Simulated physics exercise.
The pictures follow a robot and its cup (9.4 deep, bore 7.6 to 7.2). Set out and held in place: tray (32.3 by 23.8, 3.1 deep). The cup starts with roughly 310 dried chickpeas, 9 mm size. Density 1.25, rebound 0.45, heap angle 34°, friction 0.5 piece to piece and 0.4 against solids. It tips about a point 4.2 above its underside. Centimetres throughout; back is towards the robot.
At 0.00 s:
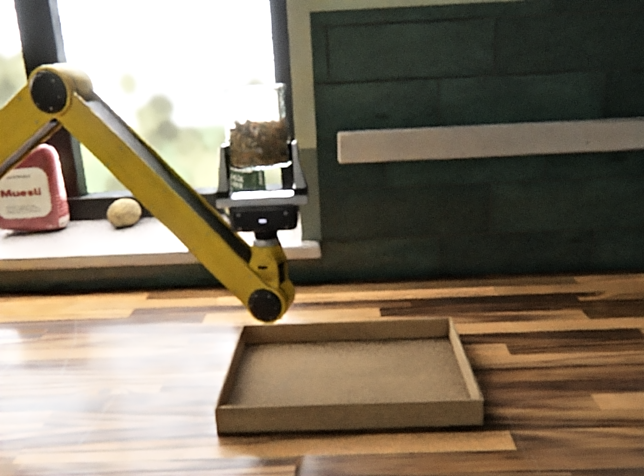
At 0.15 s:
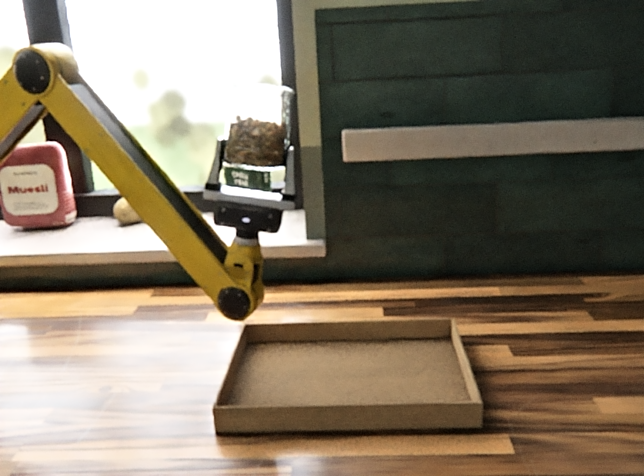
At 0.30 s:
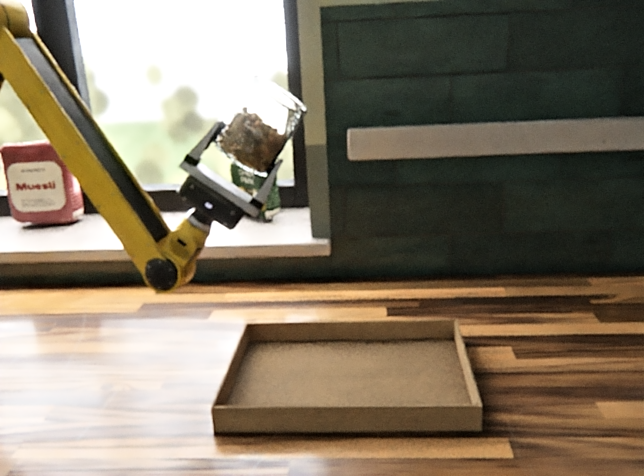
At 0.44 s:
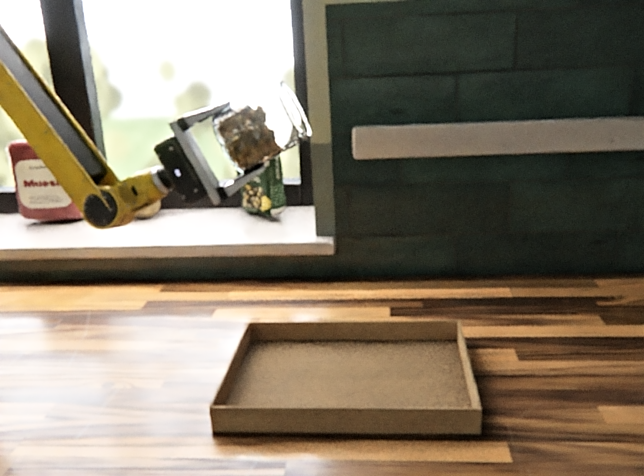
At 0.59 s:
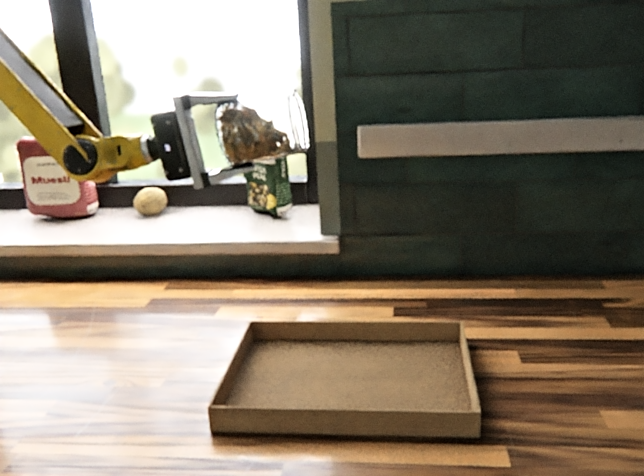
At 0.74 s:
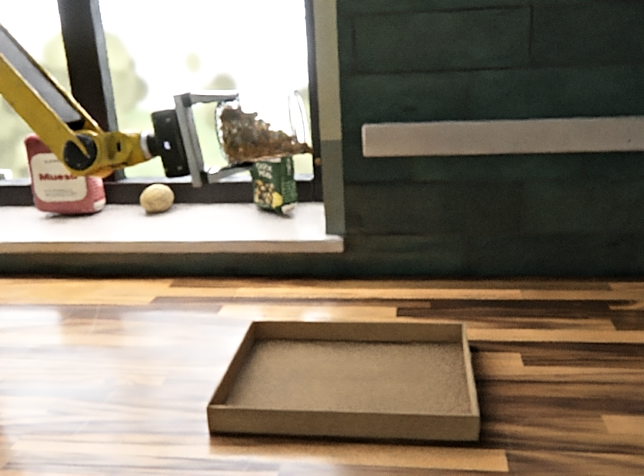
In a kitchen with a wooden counter, a yellow robot arm holds an upright clear cup of brown pieces near the window, behind a shallow tray. The arm swings leftward and turns the cup to the right until it lies nearly sideways, the pieces shifting toward its mouth.
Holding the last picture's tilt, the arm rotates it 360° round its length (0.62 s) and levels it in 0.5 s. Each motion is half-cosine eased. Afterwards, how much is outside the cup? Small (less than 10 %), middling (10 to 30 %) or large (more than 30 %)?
Share outside the cup: Middling (10 to 30 %).
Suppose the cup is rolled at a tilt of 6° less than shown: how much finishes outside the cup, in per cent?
About 5 per cent.
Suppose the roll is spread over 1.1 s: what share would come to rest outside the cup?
Then about 25 per cent.
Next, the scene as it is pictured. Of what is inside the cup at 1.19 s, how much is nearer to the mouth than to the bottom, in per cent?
About 35 per cent.
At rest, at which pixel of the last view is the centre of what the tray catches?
At about (373, 378).
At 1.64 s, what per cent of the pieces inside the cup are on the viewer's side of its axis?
Roughly 40 per cent.
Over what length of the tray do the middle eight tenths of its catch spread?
Some 20 cm.
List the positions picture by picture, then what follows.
The first picture shows the cup middle at (257, 127), upright; upper third of the load around (258, 130), from x 230 to 285, top at y 120; 312 in the cup.
The second picture shows the cup middle at (258, 127), tipped 10°; upper third of the load around (254, 129), from x 230 to 285, top at y 115.
The third picture shows the cup middle at (260, 127), tipped 37°; upper third of the load around (247, 127), from x 220 to 285, top at y 110.
The fourth picture shows the cup middle at (261, 128), tipped 65°; upper third of the load around (244, 120), from x 220 to 280, top at y 105.
The fifth picture shows the cup middle at (262, 128), tipped 82°; upper third of the load around (241, 121), from x 225 to 290, top at y 105.
The sixth picture shows the cup middle at (262, 128), tipped 83°; upper third of the load around (240, 123), from x 225 to 320, top at y 105; 311 in the cup, 1 in flight or on a rim.
After 1.19 s, tipped 83°, highest piece 38 above the table; 294 in the cup, 5 in the tray, 13 in flight or on a rim.
After 1.64 s, tipped 35°, highest piece 39 above the table; 266 in the cup, 44 in the tray, 2 in flight or on a rim.
After 2.06 s, upright, highest piece 38 above the table; 266 in the cup, 45 in the tray, 1 on the table or floor.
After 2.76 s, upright, highest piece 38 above the table; 266 in the cup, 45 in the tray, 1 on the table or floor.
In the end, 266 in the cup, 45 in the tray, 1 on the table or floor. That is 15 % outside the cup.
